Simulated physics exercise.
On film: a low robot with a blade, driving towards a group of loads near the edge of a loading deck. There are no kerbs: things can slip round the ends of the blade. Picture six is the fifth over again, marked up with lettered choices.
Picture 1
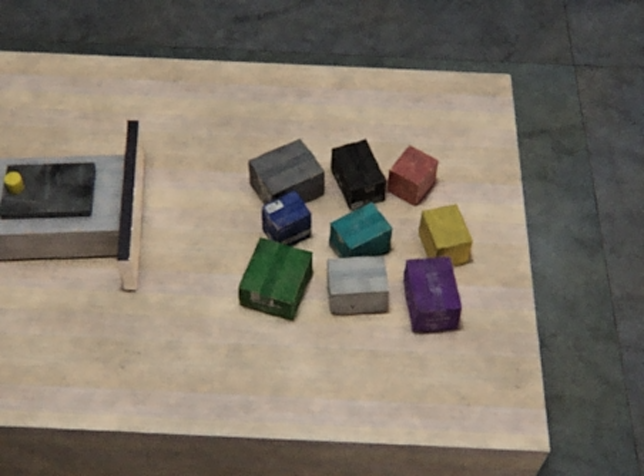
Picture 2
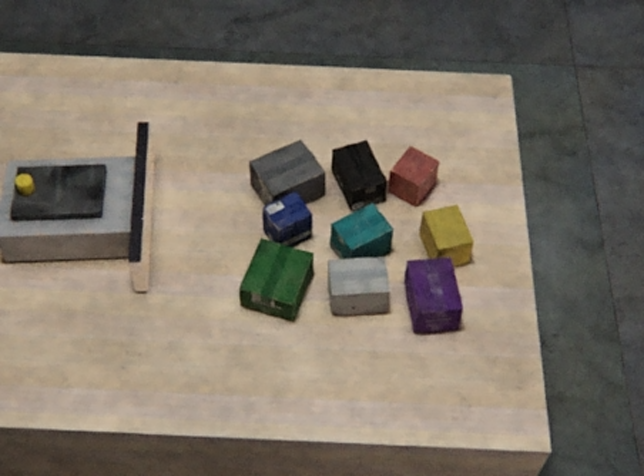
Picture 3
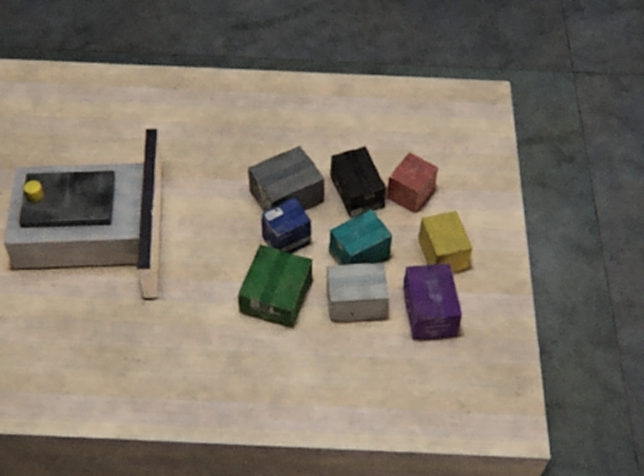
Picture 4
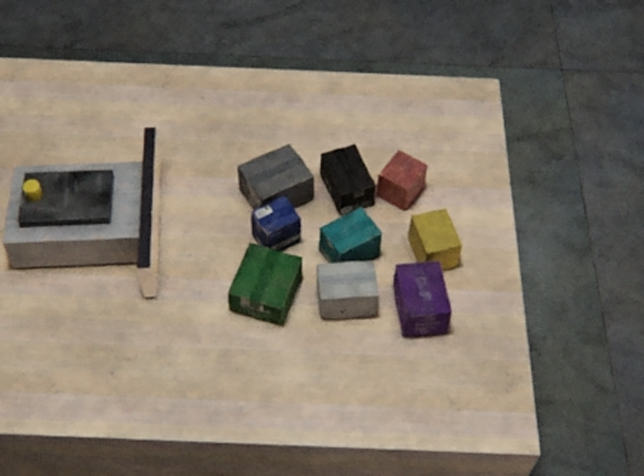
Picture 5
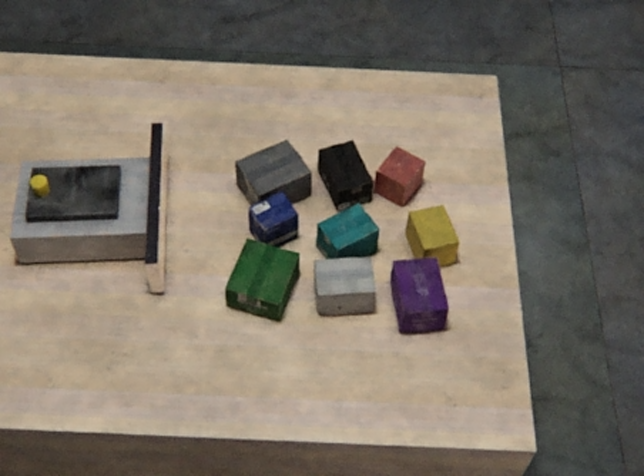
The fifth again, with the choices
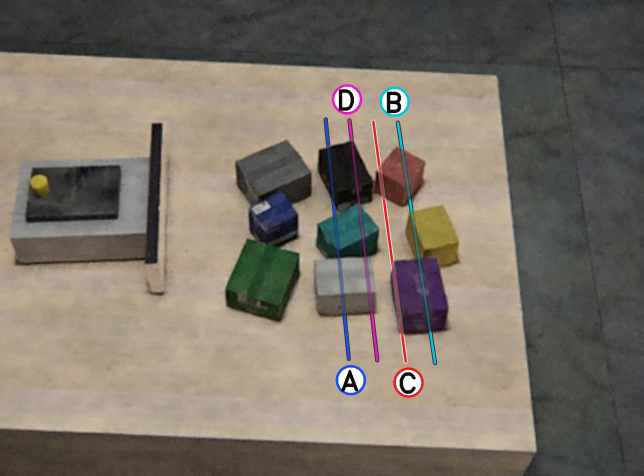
To begin with, a low grey robot with an upright blade sits at the left of a pale deck, apart from nine coloured boxes clustered near the right edge. It creeps steadily rightward, narrowing the gap without touching them, while the boxes stay put and the view shifts slightly.
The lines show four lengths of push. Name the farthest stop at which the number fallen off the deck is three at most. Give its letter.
Up to line B.
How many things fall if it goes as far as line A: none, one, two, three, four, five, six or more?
In all, none.
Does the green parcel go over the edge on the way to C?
By then, no.
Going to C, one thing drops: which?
The purple box goes over.
On the marked copy, A at (336, 228); B at (415, 232); C at (388, 231); D at (362, 229).
Taking B. A third of the way, robot (176, 196); green parcel (286, 280); grey parcel (292, 181).
Two thirds of the way, robot (271, 200); purple box (493, 299); red crate (456, 178).
When it is over, robot (343, 204); purple box over the edge; red crate over the edge; two fallen.
As for the rest, A is within the limit but short; C is within the limit but short; D is within the limit but short.
